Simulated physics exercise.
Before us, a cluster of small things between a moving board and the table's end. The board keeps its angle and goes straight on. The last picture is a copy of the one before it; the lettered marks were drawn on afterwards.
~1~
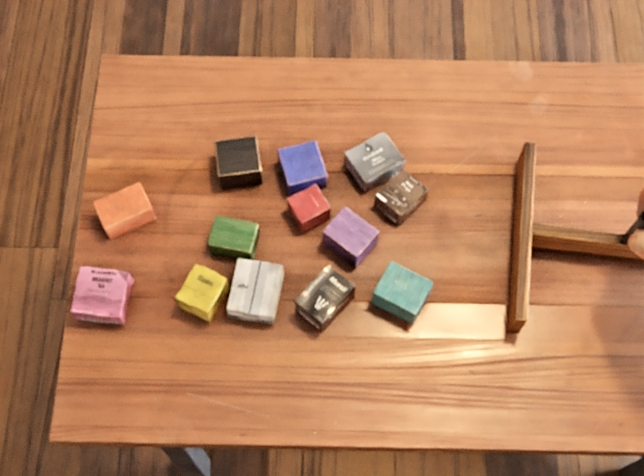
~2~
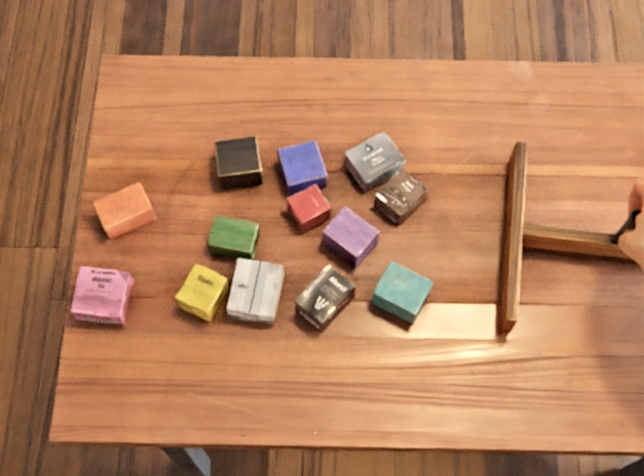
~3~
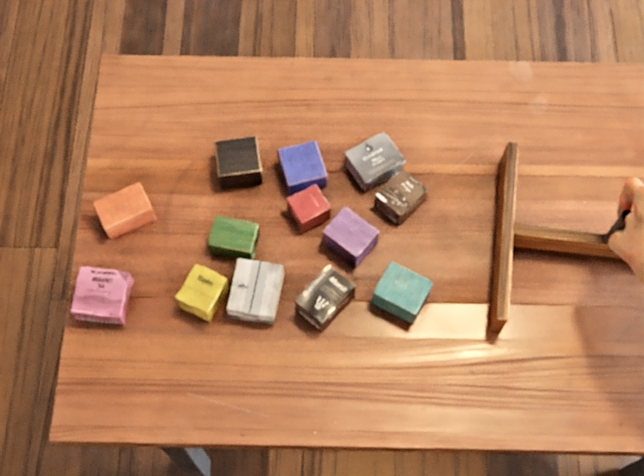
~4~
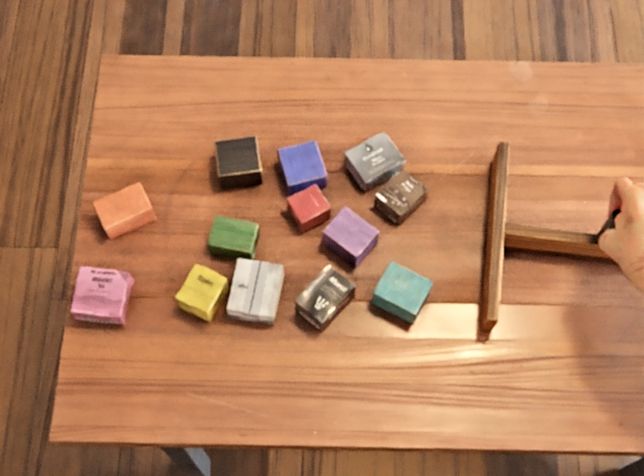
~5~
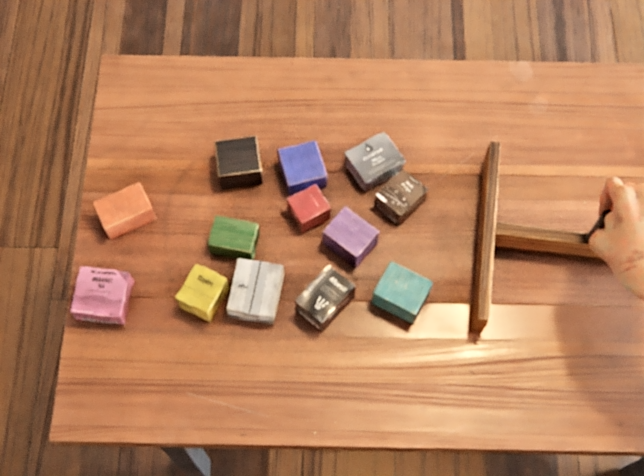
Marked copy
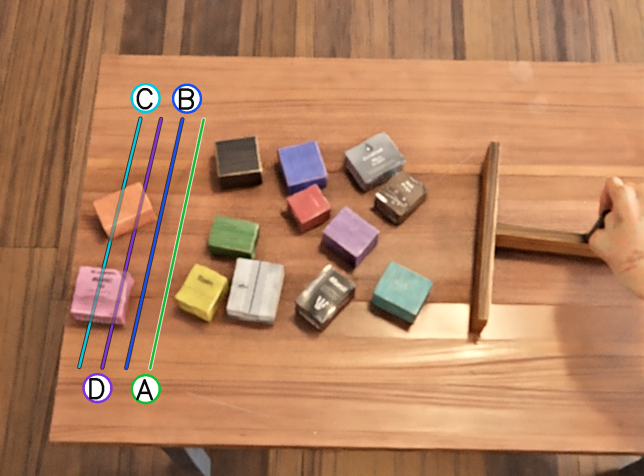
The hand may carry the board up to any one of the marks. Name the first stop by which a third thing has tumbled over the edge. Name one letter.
As far as mark A.
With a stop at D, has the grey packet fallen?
No.
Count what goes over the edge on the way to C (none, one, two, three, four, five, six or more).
In all, six or more.
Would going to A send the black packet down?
No.
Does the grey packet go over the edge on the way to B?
By then, no.
On the marked copy, A at (178, 237); B at (156, 236); C at (112, 235); D at (133, 236).
Following A. Soon after the start, board (377, 225); grey packet (350, 153); turquoise block (337, 301).
Later, board (265, 223); pink packet (53, 295); yellow box (99, 289).
In the end, board (178, 221); yellow box over the edge; pink packet over the edge; four fallen.
As for the rest, B drops five, but is farther than needed; C drops nine, but is farther than needed; D drops eight, but is farther than needed.
